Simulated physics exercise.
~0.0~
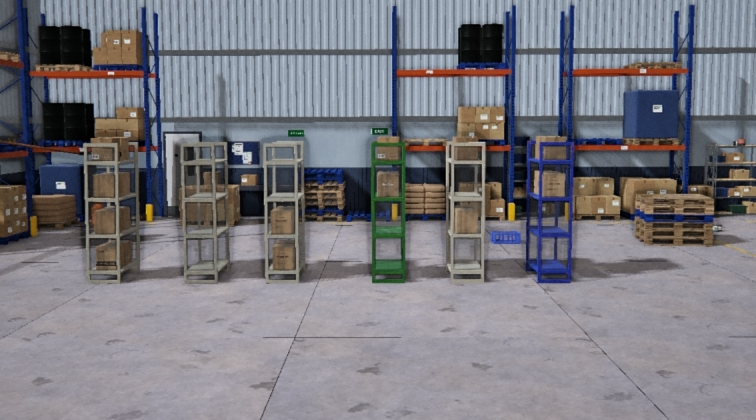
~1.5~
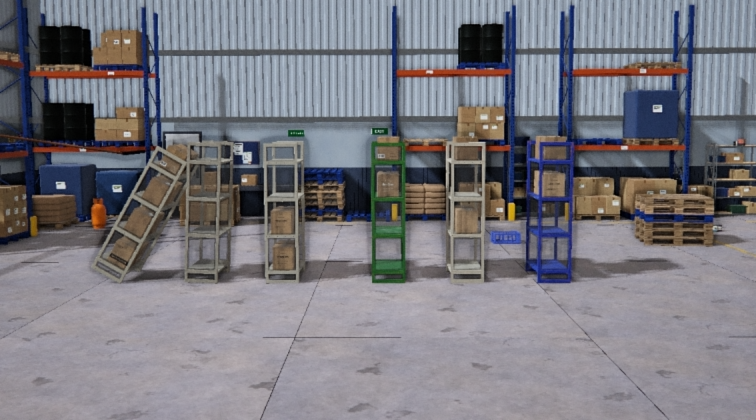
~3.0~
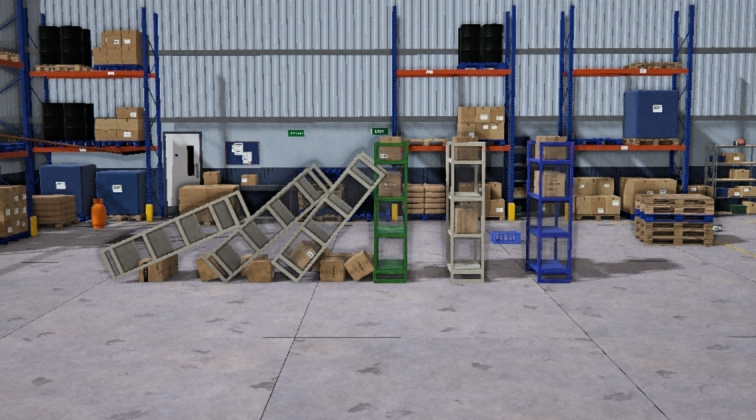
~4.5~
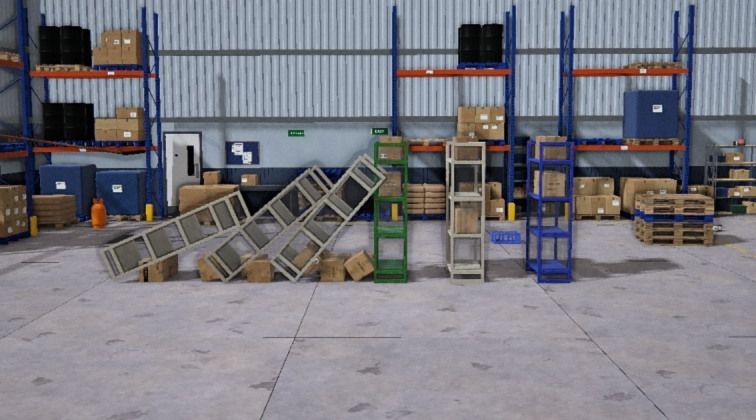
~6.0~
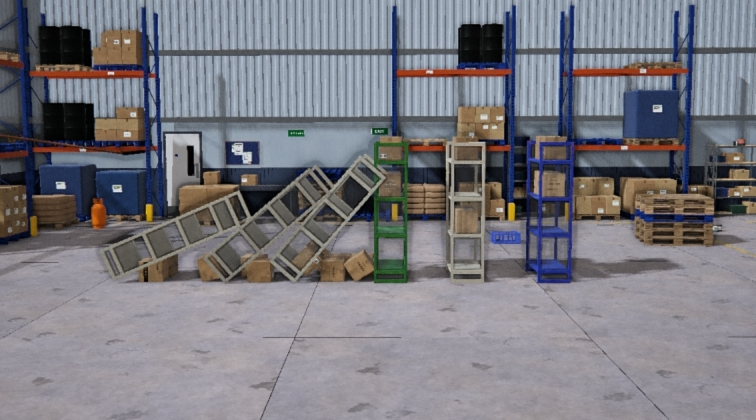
In a warehouse with a grey concrete floor, seen from the front by a still camera, six narrow shelving units holding cartons stand in a row before tall blue and orange racks. Three beige units are on the left, followed by a green one, another beige one and a blue one. The leftmost unit tips to the right against its neighbour. The second and third units then topple rightward too, and cartons spill onto the floor. The three end up slanted over one another, the third propped against the green unit, while the green, beige and blue units on the right remain standing.
